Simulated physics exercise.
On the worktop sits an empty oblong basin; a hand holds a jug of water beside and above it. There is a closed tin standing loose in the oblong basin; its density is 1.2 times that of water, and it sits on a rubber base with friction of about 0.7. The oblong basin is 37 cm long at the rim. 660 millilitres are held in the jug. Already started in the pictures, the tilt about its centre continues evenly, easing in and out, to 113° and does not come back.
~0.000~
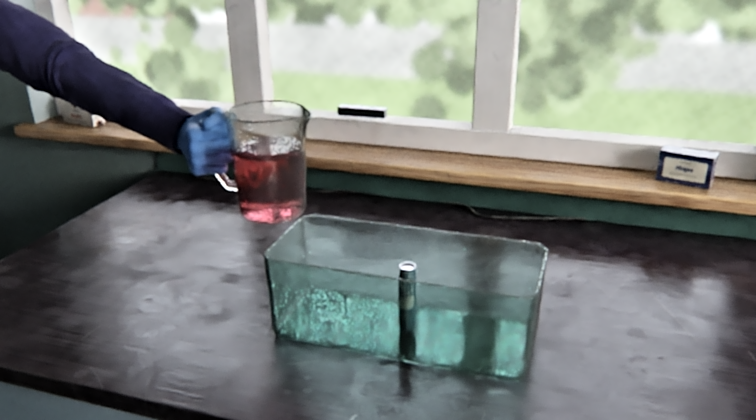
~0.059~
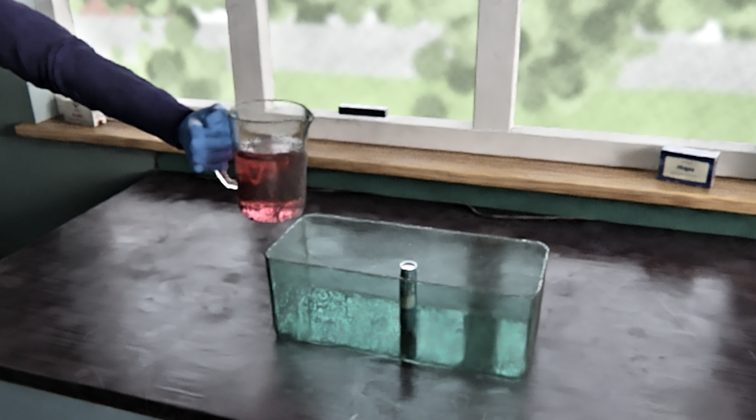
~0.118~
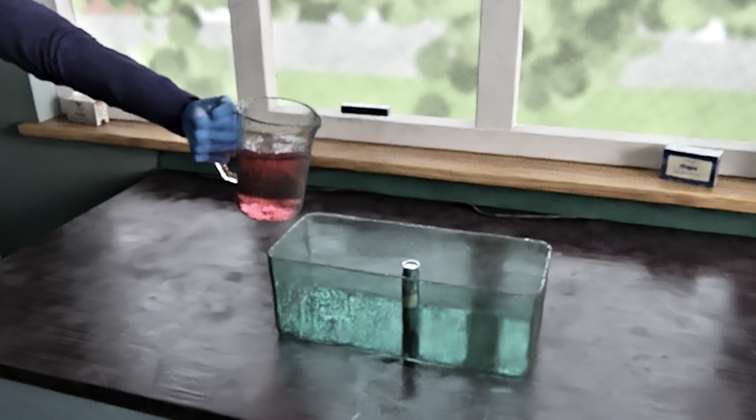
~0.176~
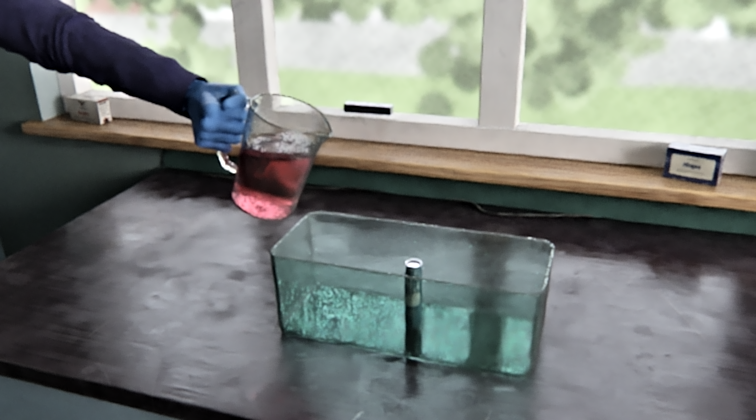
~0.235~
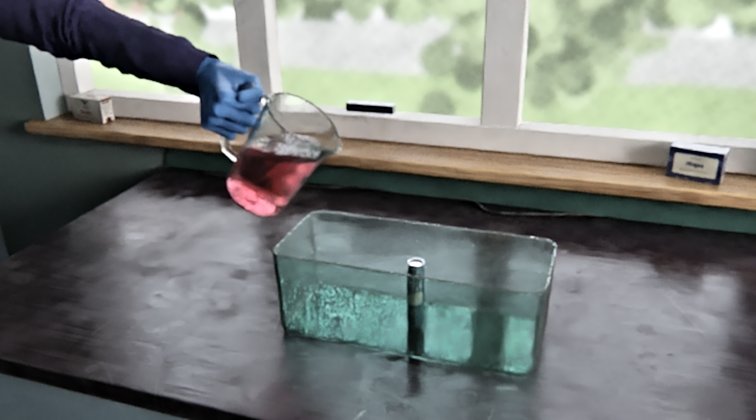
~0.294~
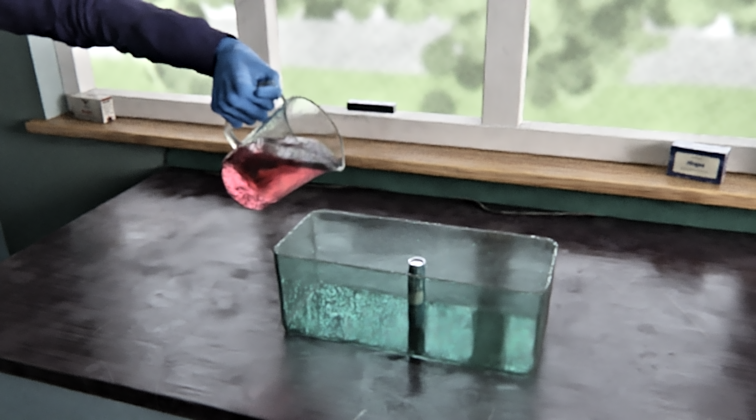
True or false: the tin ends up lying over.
False.
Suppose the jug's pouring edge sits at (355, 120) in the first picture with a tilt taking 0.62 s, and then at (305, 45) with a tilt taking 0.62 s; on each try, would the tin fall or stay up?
Trial 1 - tin tips; trial 2 - tin tips.
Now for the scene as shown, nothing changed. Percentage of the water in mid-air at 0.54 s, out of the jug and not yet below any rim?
Some 18 % is the figure.
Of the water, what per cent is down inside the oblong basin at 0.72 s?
That comes to about 82 percent.
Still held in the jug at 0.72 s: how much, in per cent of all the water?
Around 12 in a hundred.
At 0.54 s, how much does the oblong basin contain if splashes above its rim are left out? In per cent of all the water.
About 24%.
After 0.54 s the tilt is 109° and 58 per cent is still to pour; the tin stands where it began.
After 0.72 s the tilt is 113° and 12 per cent is still to pour; the tin stands where it began.
After 0.91 s the tilt is 113° and 1 per cent is still to pour; the tin stands where it began.
After 1.12 s the tilt is 113° and 0 per cent is still to pour; the tin stands where it began.
In the end the tin stands where it began.
